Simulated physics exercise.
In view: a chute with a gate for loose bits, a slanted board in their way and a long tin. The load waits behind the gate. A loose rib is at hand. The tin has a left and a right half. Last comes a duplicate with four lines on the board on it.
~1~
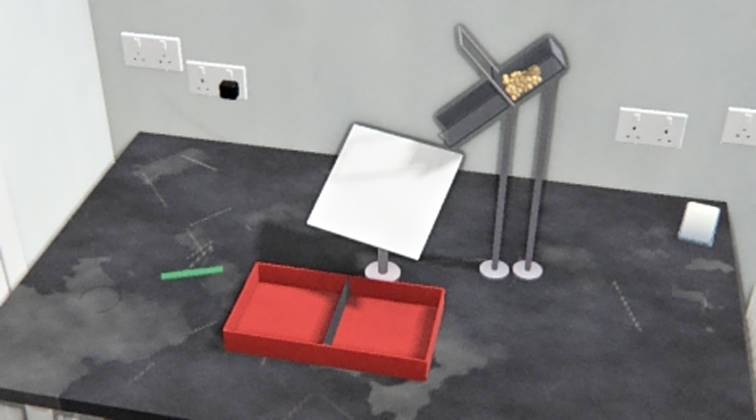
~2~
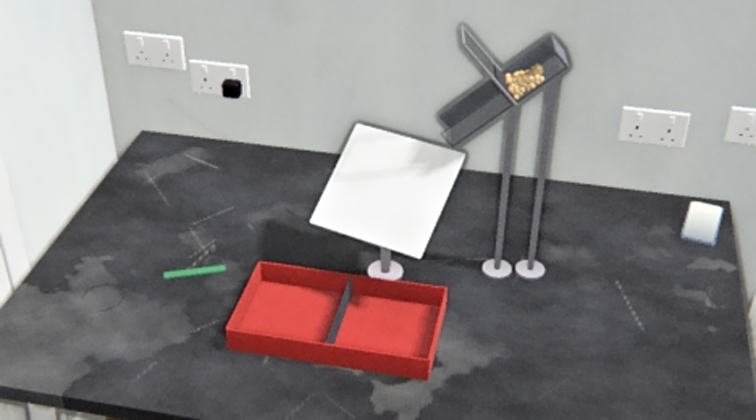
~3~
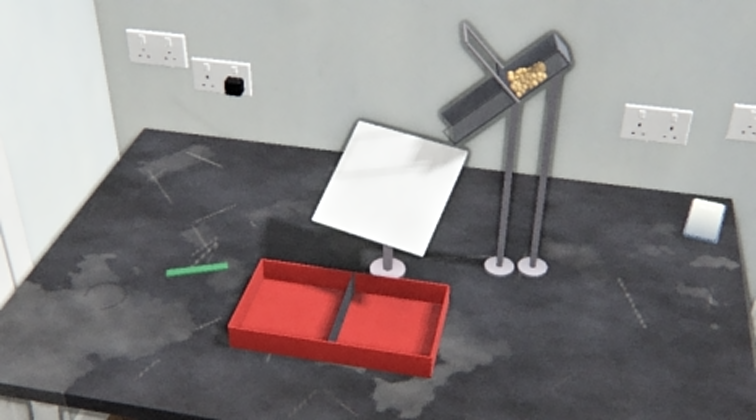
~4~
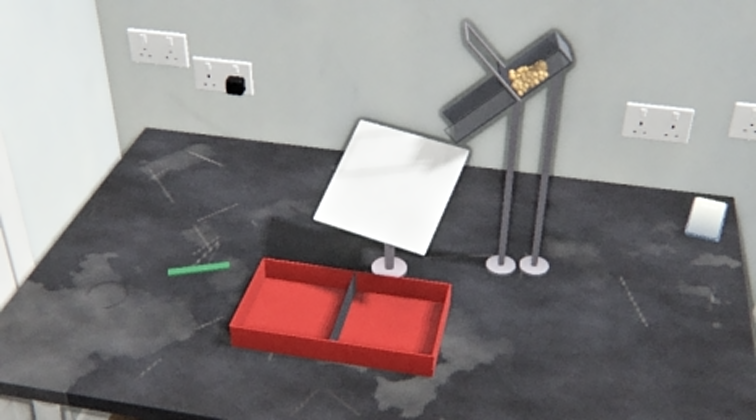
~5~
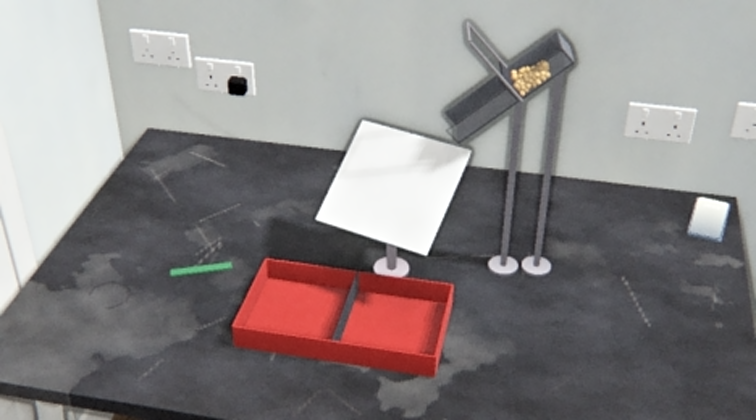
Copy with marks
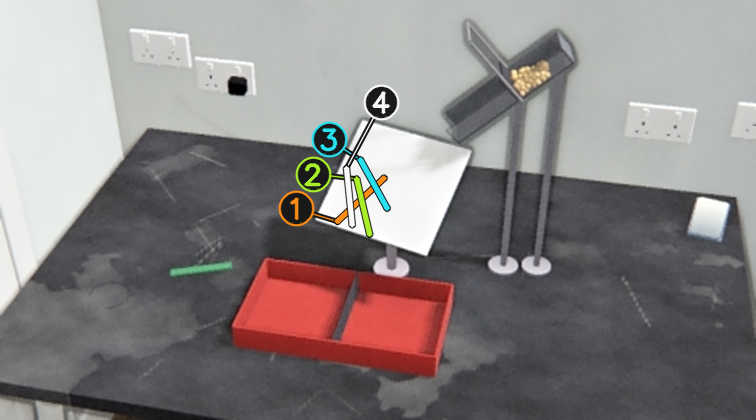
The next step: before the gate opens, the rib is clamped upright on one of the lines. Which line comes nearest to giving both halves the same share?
The answer is line 4.
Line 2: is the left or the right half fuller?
The right half.
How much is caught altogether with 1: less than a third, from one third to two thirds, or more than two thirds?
Line 1 gives more than two thirds.
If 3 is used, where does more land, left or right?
The right half.
On the marked copy, line 1 from (384, 178) to (337, 221); line 2 from (356, 178) to (369, 234); line 3 from (360, 159) to (387, 208); line 4 from (346, 168) to (352, 224).
Choosing 1, of what is caught, about two thirds in the left half, about a quarter in the right.
Choosing 2, of what is caught, a small part in the left half, nearly all in the right.
Choosing 3, of what is caught, a small part in the left half, most in the right.
Choosing 4, of what is caught, about half in the left half, about half in the right.
